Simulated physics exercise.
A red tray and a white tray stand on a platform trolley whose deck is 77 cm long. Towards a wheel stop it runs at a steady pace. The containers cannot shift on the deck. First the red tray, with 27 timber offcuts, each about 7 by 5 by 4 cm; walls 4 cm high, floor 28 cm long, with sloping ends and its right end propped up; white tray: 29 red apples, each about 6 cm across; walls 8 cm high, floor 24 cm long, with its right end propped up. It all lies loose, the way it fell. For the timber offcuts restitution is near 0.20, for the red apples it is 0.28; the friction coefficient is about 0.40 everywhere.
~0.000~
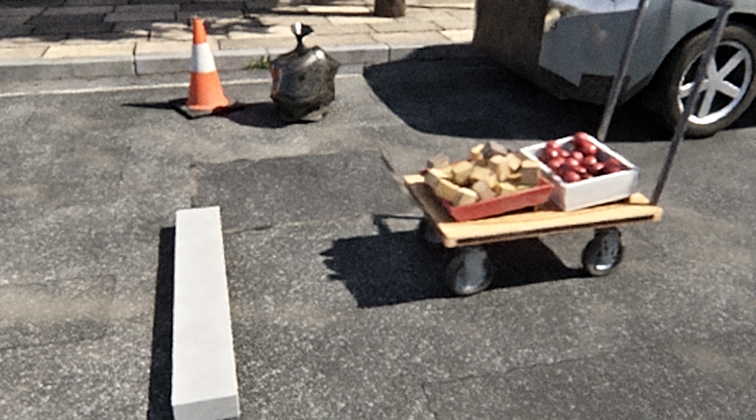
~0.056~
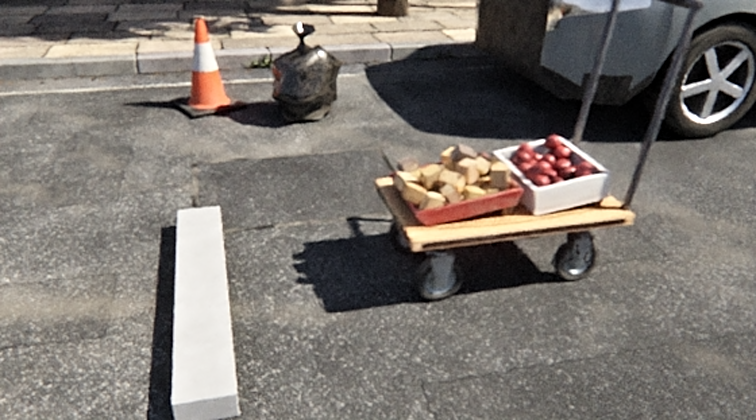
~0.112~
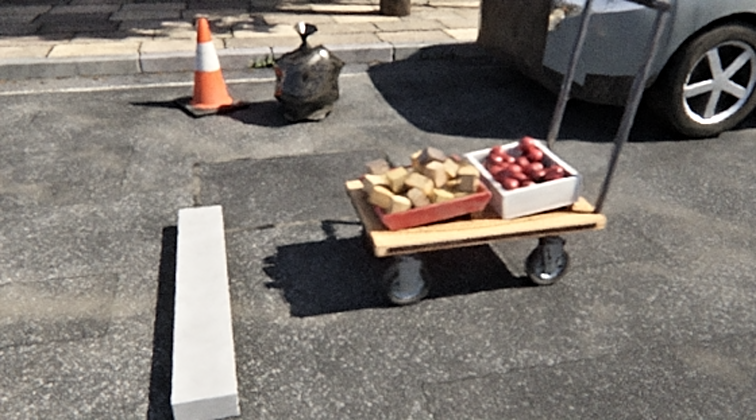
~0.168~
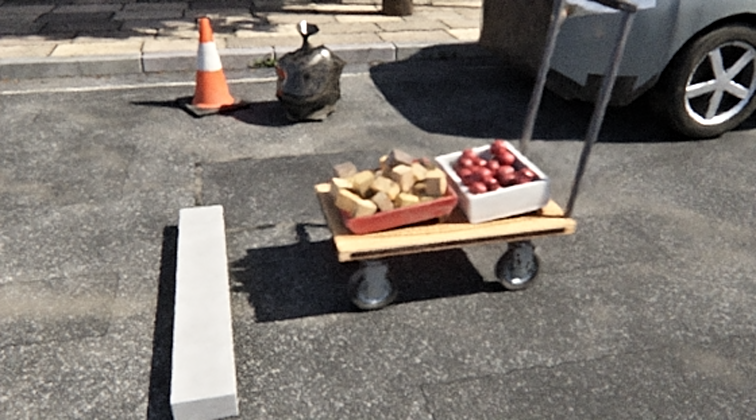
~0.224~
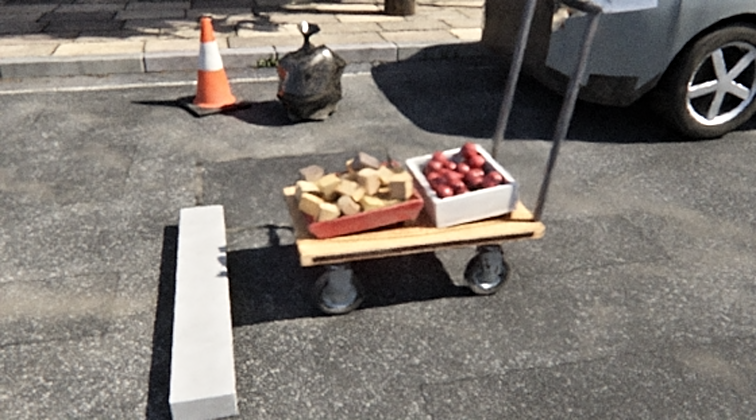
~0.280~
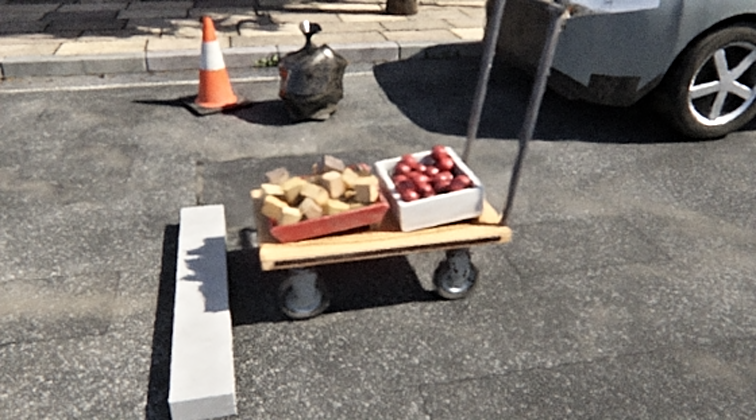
A flat wooden trolley rolled steadily left across the asphalt toward a pale block, carrying a red tray of wood chunks and a white tray of red apples, passing in front of a parked car.
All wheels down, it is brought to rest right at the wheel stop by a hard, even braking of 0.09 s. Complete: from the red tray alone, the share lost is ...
... more than a sixth.
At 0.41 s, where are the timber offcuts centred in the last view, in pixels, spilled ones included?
Roughly at (256, 199).
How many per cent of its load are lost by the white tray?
About: White tray 5 per cent.
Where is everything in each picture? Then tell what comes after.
In the first frame (we follow the rim corner now nearest the camera; the camera moves round a little), red tray at (453, 209); white tray at (569, 186); 71 cm still to roll; nothing out yet.
Red tray at (419, 213); white tray at (538, 189); 60 cm still to roll, in the second frame.
Red tray at (385, 217); white tray at (507, 193); 49 cm still to roll, in the third frame.
Red tray at (349, 221); white tray at (474, 197); 37 cm still to roll, in the fourth frame.
Red tray at (311, 225); white tray at (440, 201); 26 cm still to roll, in the fifth frame.
Red tray at (273, 229); white tray at (405, 205); 15 cm still to roll; nothing out yet, in the sixth frame.
After 0.31 s, braking starts.
After 0.41 s, 4 of 27 out of the red tray and 0 of 29 out of the white tray.
After 0.53 s, 5 of 27 out of the red tray and 1 of 29 out of the white tray.
After 0.76 s, 9 of 27 out of the red tray and 1 of 29 out of the white tray.
Final count (at 1.26 s), 10 of 27 out of the red tray and 1 of 29 out of the white tray. Asked share, 10 of 27, 37 per cent.
